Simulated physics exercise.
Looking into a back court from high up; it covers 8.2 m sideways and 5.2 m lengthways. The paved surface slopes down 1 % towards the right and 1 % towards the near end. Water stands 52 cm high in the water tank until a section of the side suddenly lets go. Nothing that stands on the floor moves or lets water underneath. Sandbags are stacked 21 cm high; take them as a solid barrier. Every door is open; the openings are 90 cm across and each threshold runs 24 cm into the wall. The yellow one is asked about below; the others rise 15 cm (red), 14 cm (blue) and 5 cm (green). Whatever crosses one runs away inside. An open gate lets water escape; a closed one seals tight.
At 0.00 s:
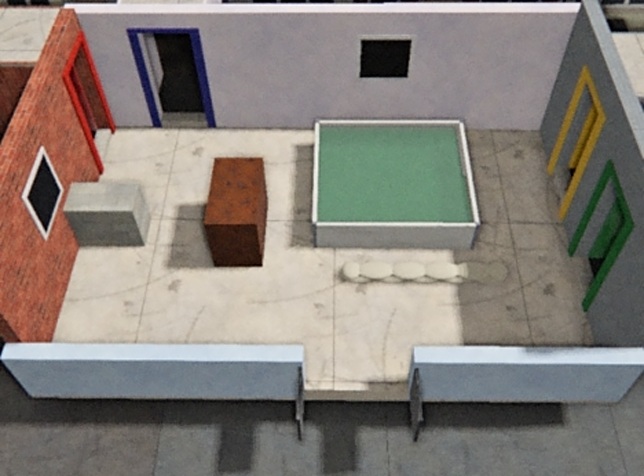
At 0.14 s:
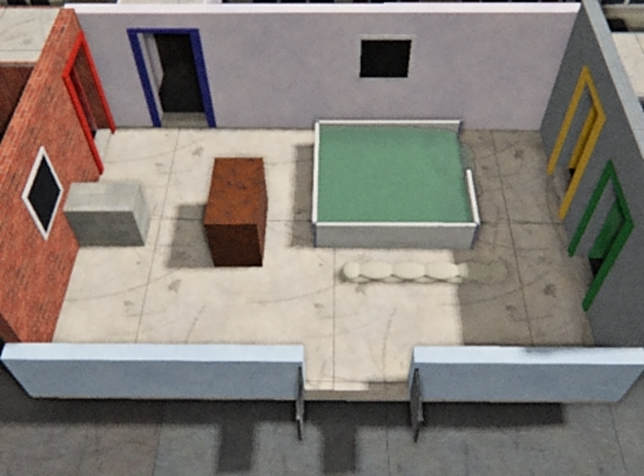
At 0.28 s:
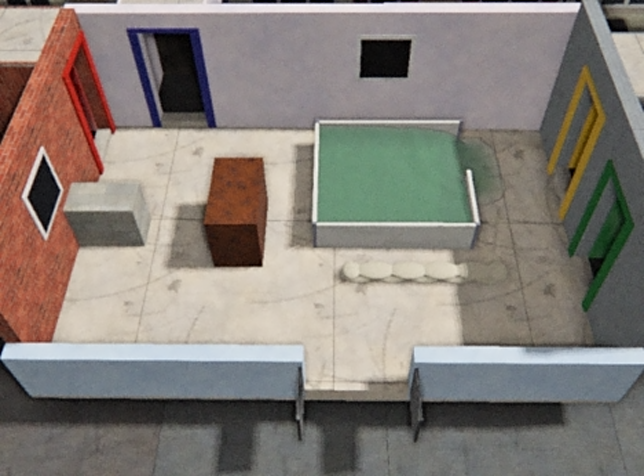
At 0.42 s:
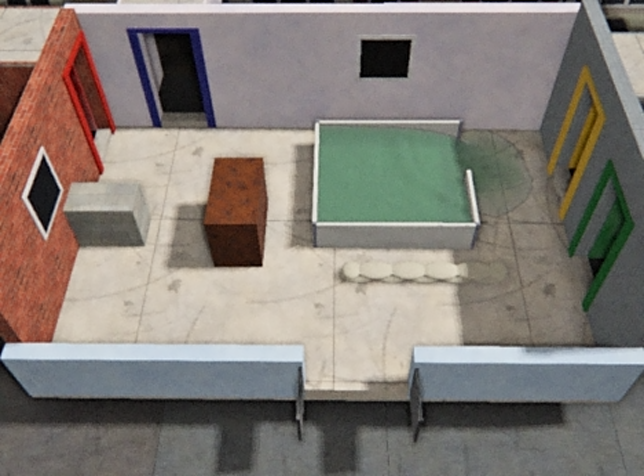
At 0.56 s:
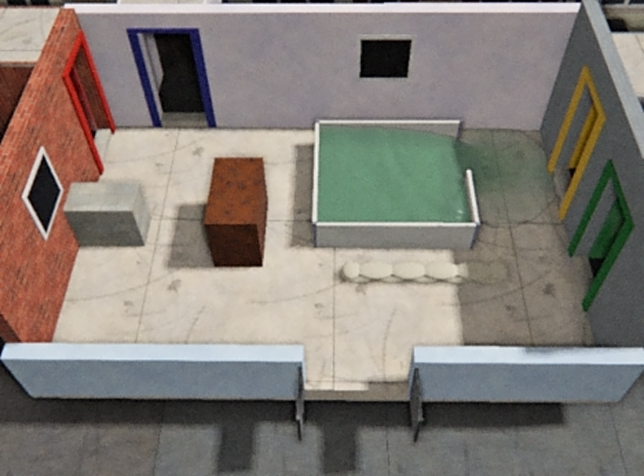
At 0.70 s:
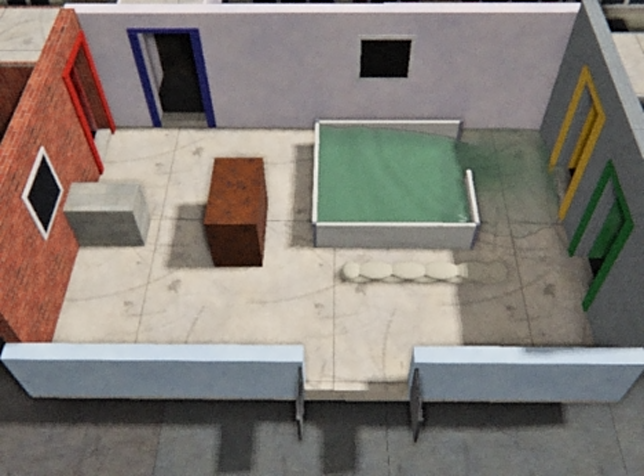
In a walled court, green water pours from a tank's right side and spreads to the yellow door.
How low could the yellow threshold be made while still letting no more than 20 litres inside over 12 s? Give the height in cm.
At least 31 cm or so.
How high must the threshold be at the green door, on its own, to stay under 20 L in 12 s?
Roughly 8.5 cm at green.
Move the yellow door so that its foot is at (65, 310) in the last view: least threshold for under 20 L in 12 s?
Roughly 8.0 cm.
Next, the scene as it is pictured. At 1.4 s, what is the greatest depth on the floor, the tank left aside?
Up to some 46 cm.
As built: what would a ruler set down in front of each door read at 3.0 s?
Depths in cm: Red 0, blue 0, yellow 32, green 9.
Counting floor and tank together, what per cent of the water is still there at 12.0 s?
About 92 per cent.
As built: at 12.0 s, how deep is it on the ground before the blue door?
Roughly 3.0 cm deep.
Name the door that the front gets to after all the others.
Last comes the red one.
After 1.4 s water covers 10 % of the floor, deepest (46 cm) near (536, 135); 29 cm at the yellow door, 5 litres in over its 25 cm threshold.
After 3.0 s water covers 25 % of the floor, deepest (36 cm) near (543, 162); 32 cm at the yellow door, 47 litres in over its 25 cm threshold.
After 12.0 s water covers 95 % of the floor, deepest (16 cm) near (186, 329); 10 cm at the yellow door, 64 litres in over its 25 cm threshold.
At the yellow door as built, the water arrived by 0.7 s and peaked near 34 cm at 2.4 s.
With a threshold of 28 cm, 36 litres would have come in within the 12 s; with 38 cm, 1 litre. So under 20 litres takes about 31 cm.
